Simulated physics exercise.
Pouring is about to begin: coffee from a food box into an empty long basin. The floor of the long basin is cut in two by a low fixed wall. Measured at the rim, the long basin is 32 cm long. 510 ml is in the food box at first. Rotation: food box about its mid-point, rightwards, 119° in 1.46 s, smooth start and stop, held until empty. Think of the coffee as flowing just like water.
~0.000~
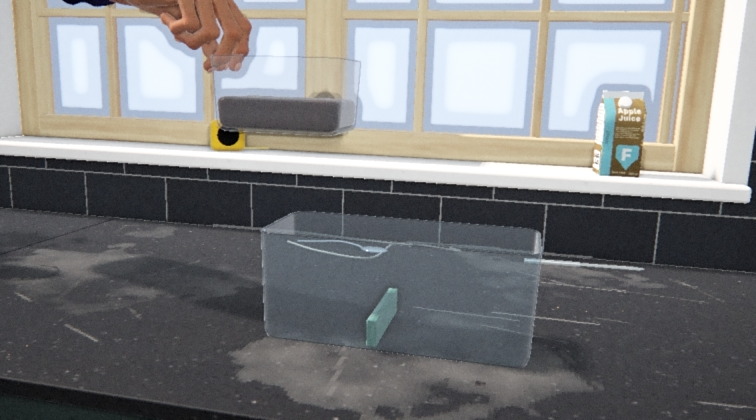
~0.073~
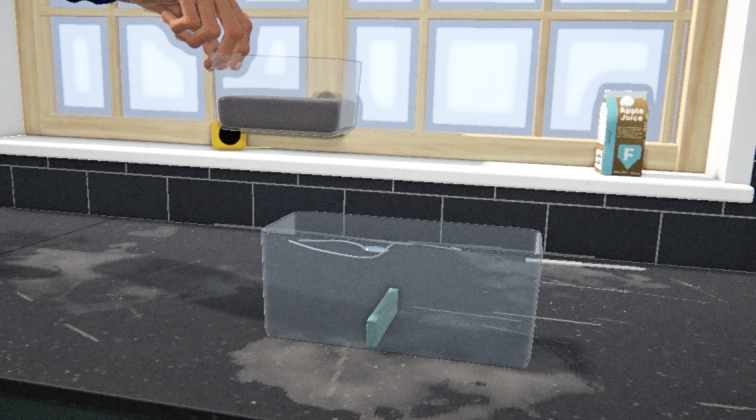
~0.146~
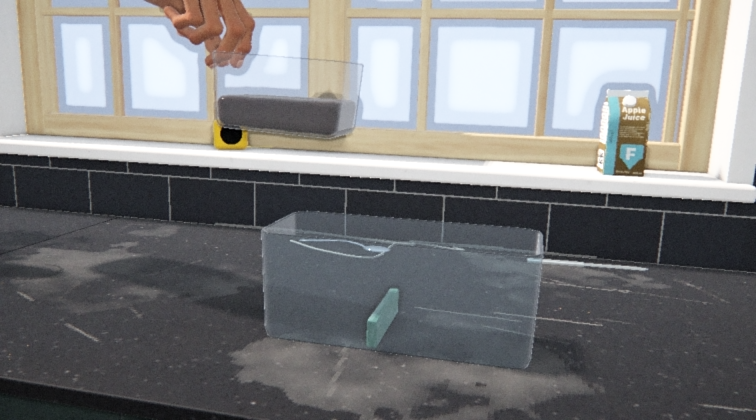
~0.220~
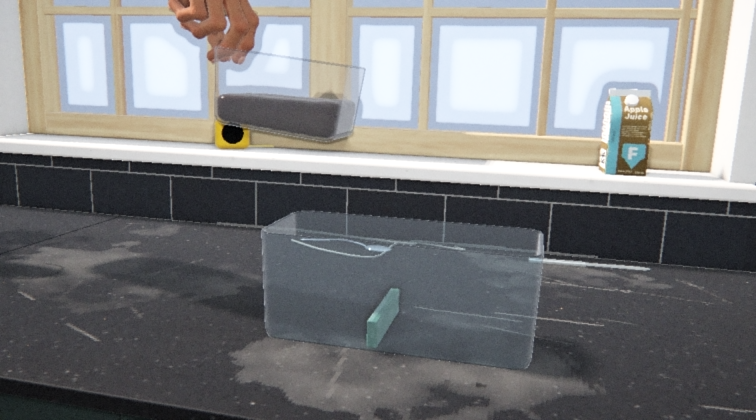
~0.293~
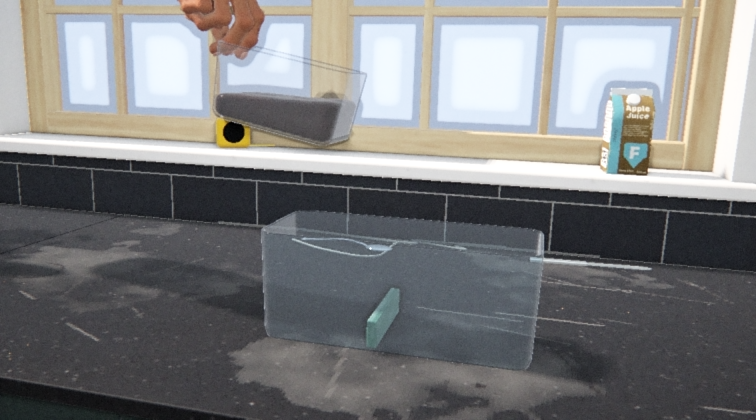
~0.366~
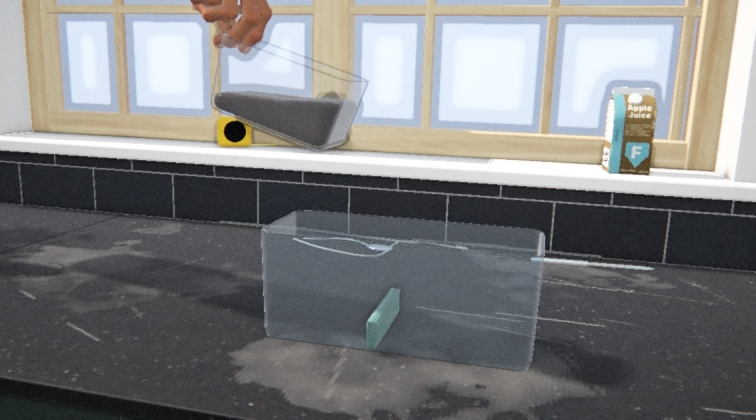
On a dark kitchen countertop by a window, a long clear basin with a low pale-green wall inside sits still while a hand above it gradually tilts a transparent food box of dark coffee, its right side lowering.
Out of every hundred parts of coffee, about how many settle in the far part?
About 46 out of 100.
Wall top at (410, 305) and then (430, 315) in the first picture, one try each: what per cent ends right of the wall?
I'd put it at about 10 per cent for the first and about 15 per cent for the second.
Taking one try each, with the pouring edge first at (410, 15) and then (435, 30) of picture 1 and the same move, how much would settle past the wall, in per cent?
90 in a hundred, followed by 90 in a hundred.
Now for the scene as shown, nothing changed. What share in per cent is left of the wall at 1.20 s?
Left share: Approx. 40 %.
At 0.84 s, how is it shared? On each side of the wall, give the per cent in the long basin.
About 2 % left, 10 % right.
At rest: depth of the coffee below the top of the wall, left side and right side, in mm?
Left about 16 mm, right about 22 mm.
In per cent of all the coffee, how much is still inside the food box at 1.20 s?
About 8 percent.
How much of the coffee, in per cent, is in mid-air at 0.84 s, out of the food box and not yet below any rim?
I'd put it at about 30 percent.
After 0.84 s the tilt is 74° and 57 per cent is still to pour, 2 is left of the wall and 10 right of it.
After 1.20 s the tilt is 110° and 8 per cent is still to pour, 39 is left of the wall and 43 right of it.
After 1.56 s the tilt is 119° and 0 per cent is still to pour, 54 is left of the wall and 46 right of it.
After 1.96 s the tilt is 119° and 0 per cent is still to pour, 54 is left of the wall and 46 right of it.
In the end 54 per cent lies left of the wall, 46 right of it and 0 outside.
